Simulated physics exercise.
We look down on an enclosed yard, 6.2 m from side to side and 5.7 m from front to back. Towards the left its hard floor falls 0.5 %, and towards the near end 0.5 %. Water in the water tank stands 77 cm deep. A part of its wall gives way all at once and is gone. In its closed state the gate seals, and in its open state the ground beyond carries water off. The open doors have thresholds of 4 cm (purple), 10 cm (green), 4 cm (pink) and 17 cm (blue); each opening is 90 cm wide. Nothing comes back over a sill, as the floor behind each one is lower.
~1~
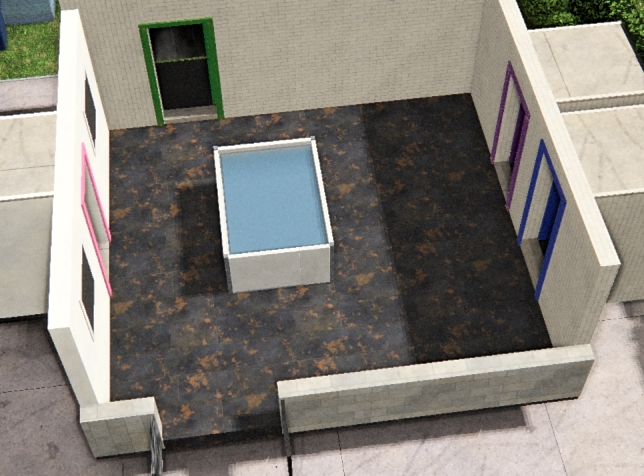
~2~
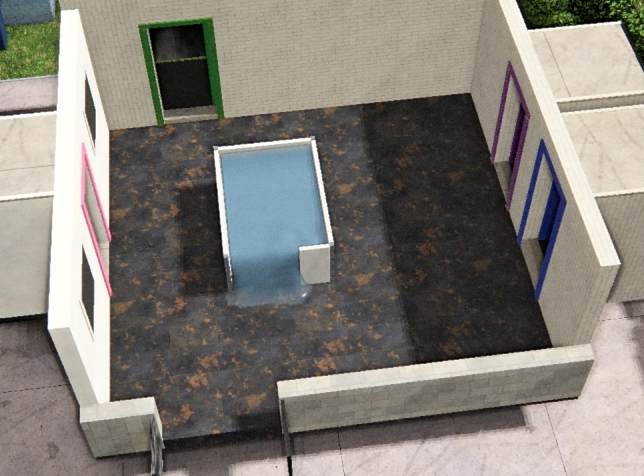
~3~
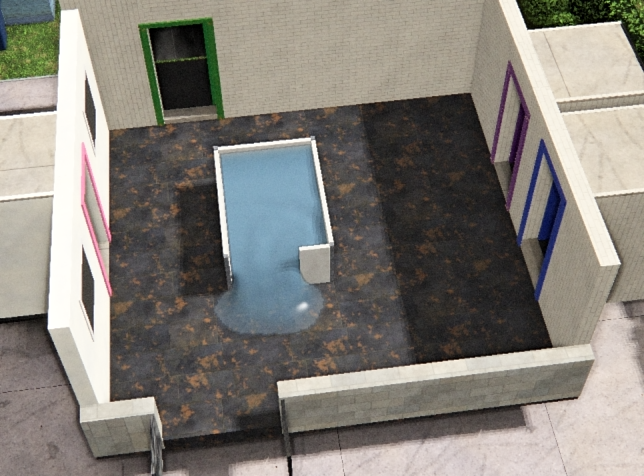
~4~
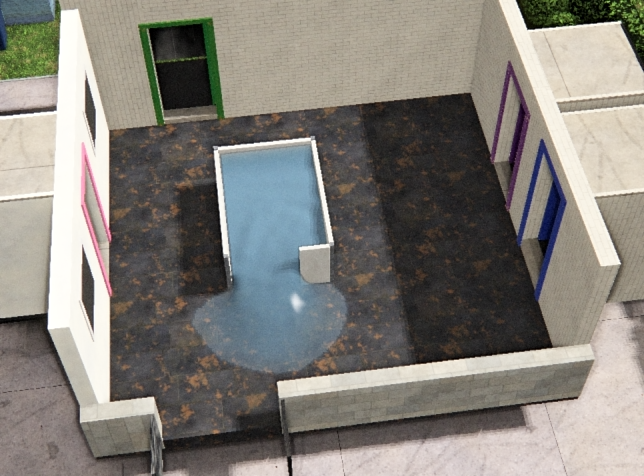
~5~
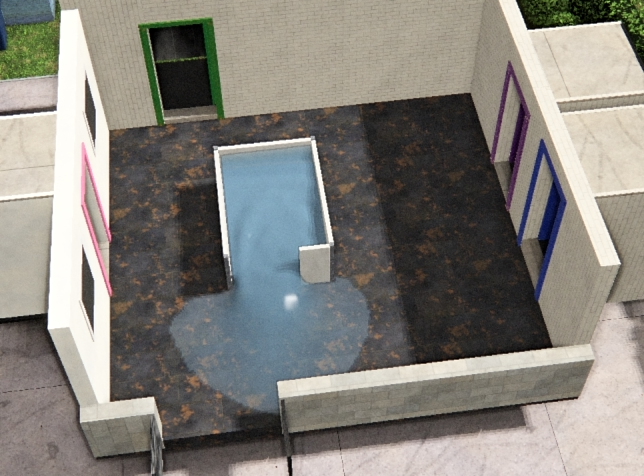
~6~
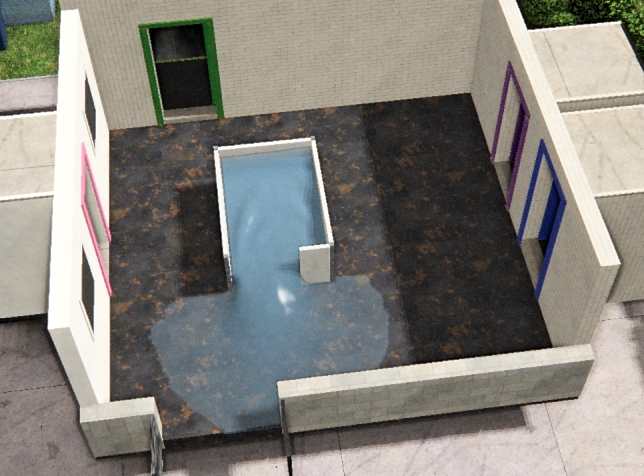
At first, a white-walled tank of still blue water stands in a walled yard with a dark, mottled floor. Then most of its near wall is gone, and water pours through the gap, spreading in a widening rounded sheet across the floor until it reaches the opening in the near wall.
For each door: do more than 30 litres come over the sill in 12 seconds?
In the end at the purple door the total will be lower than the limit; at the green door the total will be lower than the limit; at the pink door the total will be lower than the limit; at the blue door the total will be lower than the limit.
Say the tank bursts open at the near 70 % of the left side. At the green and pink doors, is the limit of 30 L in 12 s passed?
Here's how it goes: Green falls short, pink exceeds it.
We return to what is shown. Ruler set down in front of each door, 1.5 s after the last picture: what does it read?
You'd get purple at 0 cm, green at 0 cm, pink at 0 cm, and blue at 0 cm.
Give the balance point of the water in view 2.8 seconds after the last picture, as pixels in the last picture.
Its balance point lies near (310, 296).
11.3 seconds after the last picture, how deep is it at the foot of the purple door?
It averages close to 1.5 centimetres.
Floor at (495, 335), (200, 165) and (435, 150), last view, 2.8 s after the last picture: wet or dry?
First spot submerged, second not yet wet, third not yet wet.
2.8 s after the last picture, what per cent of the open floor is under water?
Close to 45 in a hundred parts are wet.
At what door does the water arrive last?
Looks like the green door.
Then, 0.7 s after the last picture water covers 25 % of the floor and is deepest (38 cm) near (310, 405); purple door not reached, green door not reached, pink door not reached, blue door not reached.
Then, 1.5 s after the last picture water covers 30 % of the floor and is deepest (31 cm) near (310, 405); purple door not reached, green door not reached, pink door not reached, blue door not reached.
Then, 2.8 s after the last picture water covers 45 % of the floor and is deepest (18 cm) near (541, 376); purple door 2 cm at the sill, 0 L in, green door not reached, pink door 3 cm at the sill, 0 L in, blue door 11 cm at the sill, 0 L in.
Then, 6.3 s after the last picture water covers 90 % of the floor and is deepest (8 cm) near (503, 381); purple door 3 cm at the sill, 0 L in, green door 4 cm at the sill, 0 L in, pink door 2 cm at the sill, 0 L in, blue door 5 cm at the sill, 0 L in.
Then, 11.3 s after the last picture water covers 95 % of the floor and is deepest (6 cm) near (110, 250); purple door 2 cm at the sill, 0 L in, green door 5 cm at the sill, 0 L in, pink door 3 cm at the sill, 0 L in, blue door 2 cm at the sill, 0 L in.
